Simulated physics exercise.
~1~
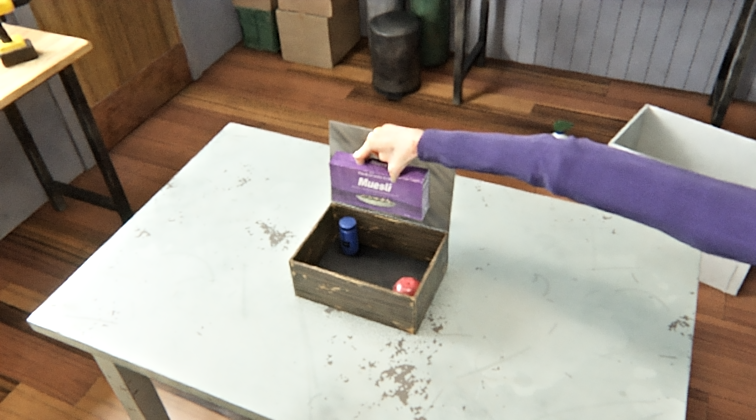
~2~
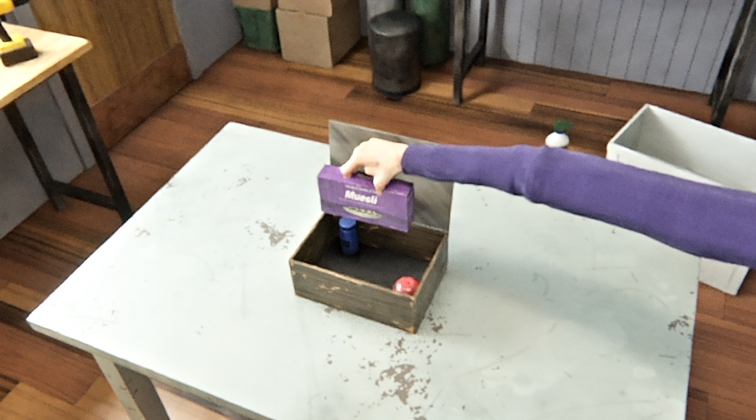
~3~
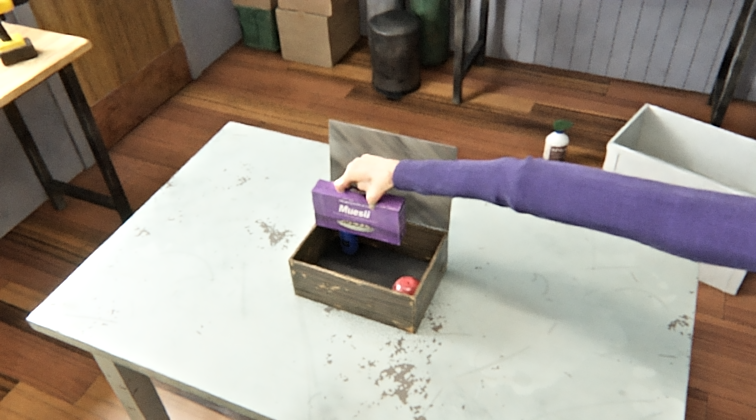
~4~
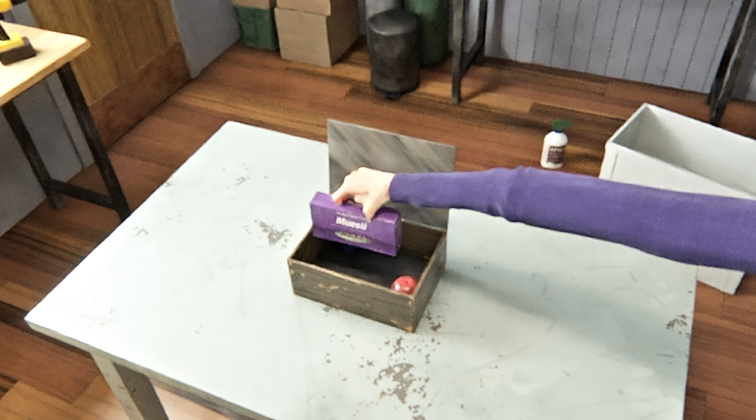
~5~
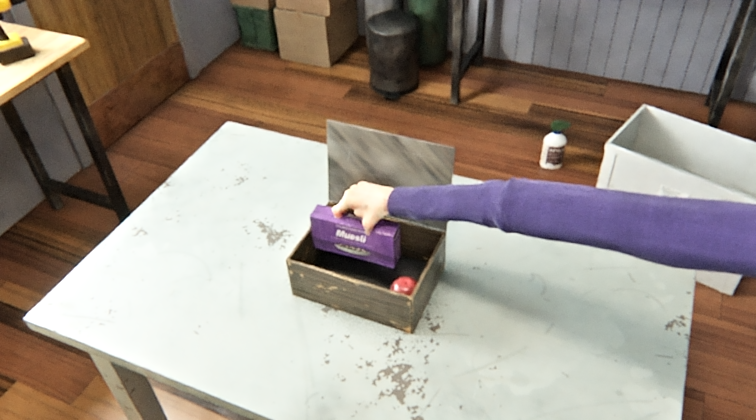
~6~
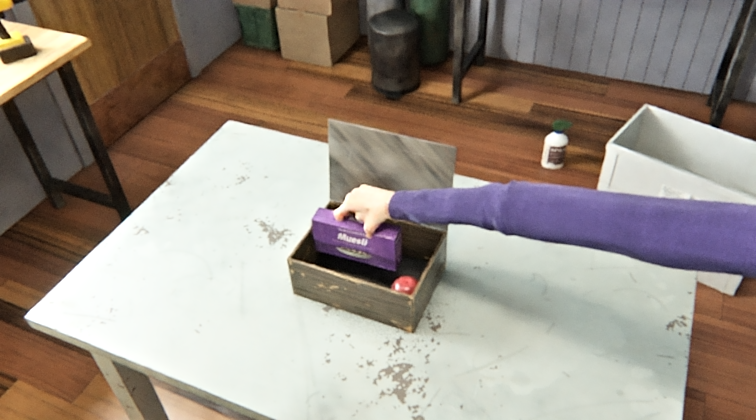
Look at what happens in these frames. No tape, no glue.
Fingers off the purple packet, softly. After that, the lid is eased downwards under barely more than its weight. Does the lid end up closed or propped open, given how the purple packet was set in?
The lid ends up closed.
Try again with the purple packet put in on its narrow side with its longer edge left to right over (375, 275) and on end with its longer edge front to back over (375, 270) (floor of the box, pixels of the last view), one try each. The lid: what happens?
With the first packing the lid lowers fully; with the second it is left gaping.
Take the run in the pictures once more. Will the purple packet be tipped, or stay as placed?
As it turns out, the purple packet keeps its original angle.
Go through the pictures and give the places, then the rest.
The first picture shows still above its spot; purple packet (379, 185); blue shaker (349, 236).
The second picture shows still above its spot; purple packet (366, 198); blue shaker (349, 235).
The third picture shows still above its spot; purple packet (359, 211).
The fourth picture shows still above its spot; purple packet (356, 223).
The fifth picture shows still above its spot; purple packet (355, 236).
The sixth picture shows put in, still held; purple packet (357, 239).
Then, 0.30 s later than the last frame, purple packet moved a little near (359, 260).
Then, 1.40 s later than the last frame, lid 70° above the rim; purple packet moved a little near (359, 260).
Then, 1.80 s later than the last frame, lid 41° above the rim; purple packet moved a little near (359, 260).
Then, 2.10 s later than the last frame, lid 14° above the rim; purple packet moved a little near (359, 260).
When it is over, lid shut; moved from the start, purple packet; the other 2 as before. End places, in pixels of the last picture, purple packet near (359, 260).
